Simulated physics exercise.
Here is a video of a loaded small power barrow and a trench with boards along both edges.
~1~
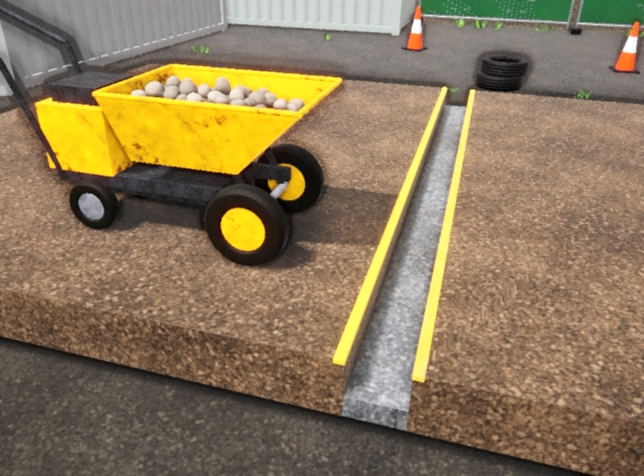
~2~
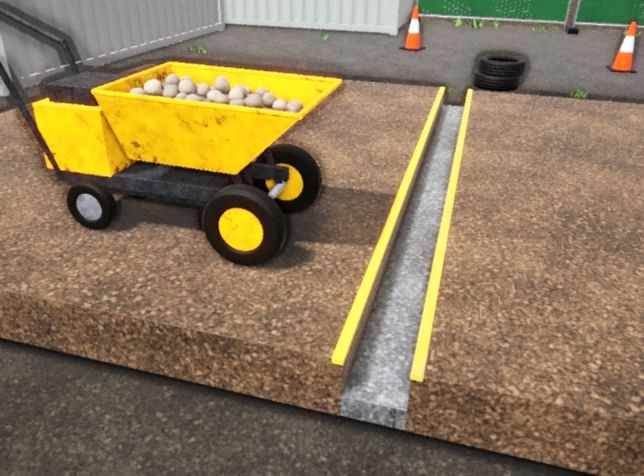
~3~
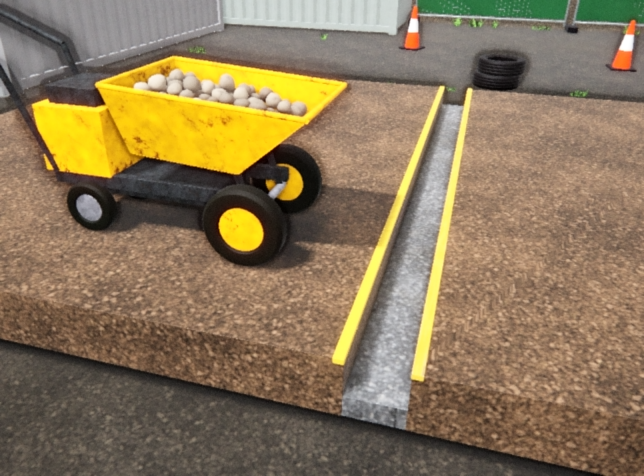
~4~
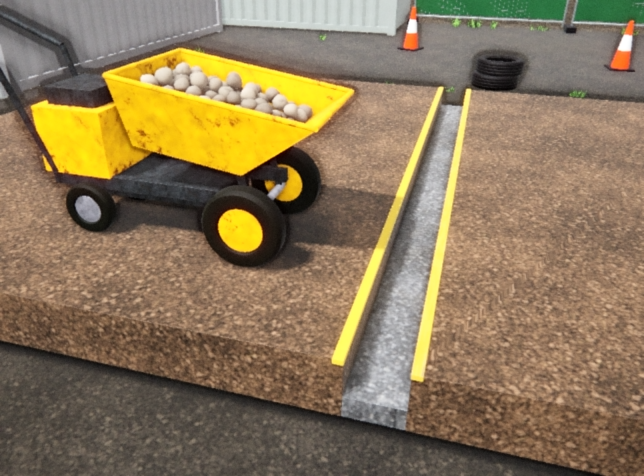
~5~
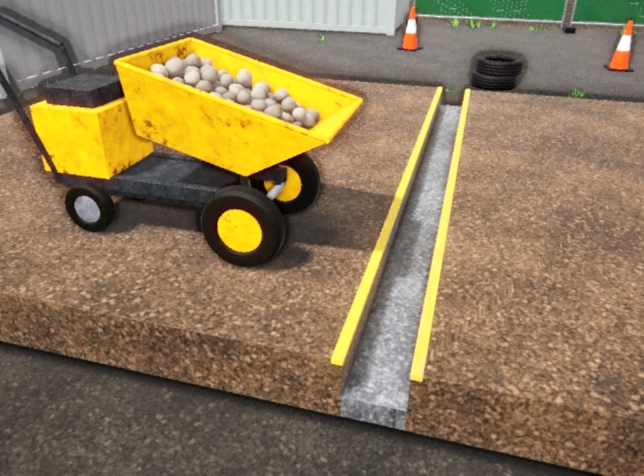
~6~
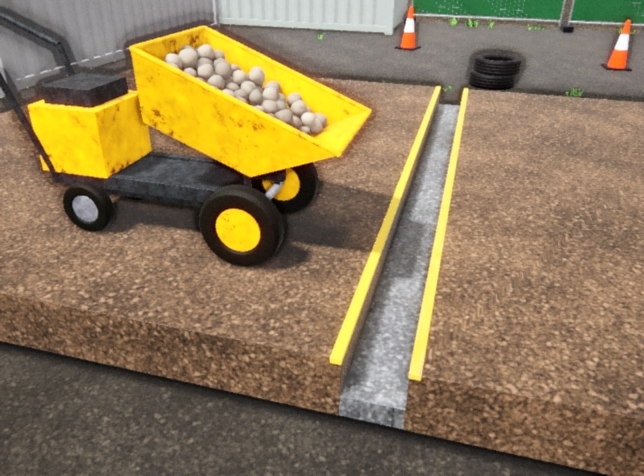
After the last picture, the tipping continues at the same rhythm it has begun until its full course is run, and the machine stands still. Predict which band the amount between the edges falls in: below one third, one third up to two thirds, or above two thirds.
Okay, so the amount in the trench ends inside the middle band of one-third to two-thirds.
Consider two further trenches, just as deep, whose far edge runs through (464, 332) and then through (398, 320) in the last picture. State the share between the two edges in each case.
The first try comes to close to 80 per cent, the next to 30 per cent.
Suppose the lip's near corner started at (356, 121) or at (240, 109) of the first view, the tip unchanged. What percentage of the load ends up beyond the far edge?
Trial 1 around 60 %, trial 2 around 0 %.
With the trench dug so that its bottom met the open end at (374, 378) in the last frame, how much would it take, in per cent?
I'd put it at some 40 in a hundred.
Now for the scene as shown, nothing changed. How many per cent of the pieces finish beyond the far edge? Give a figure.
It comes to close to 15 %.
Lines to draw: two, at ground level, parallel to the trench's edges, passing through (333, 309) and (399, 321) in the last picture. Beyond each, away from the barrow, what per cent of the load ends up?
Close to 70 % and 30 %, in that order.
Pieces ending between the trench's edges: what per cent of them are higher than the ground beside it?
10 per cent or so.
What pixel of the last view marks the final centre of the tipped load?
I'd put the middle somewhere around (411, 268).
Soon, skip tipped steeply; all in the skip.
A while on, skip tipped right over; about a third in the skip; about half in or heaped over the trench; a small part beyond it.
Towards the end, skip tipped right over; about a quarter in the skip; about half in or heaped over the trench; about a quarter beyond it.
Finally, skip tipped right over; about a quarter in the skip; about half in or heaped over the trench; about a quarter beyond it.
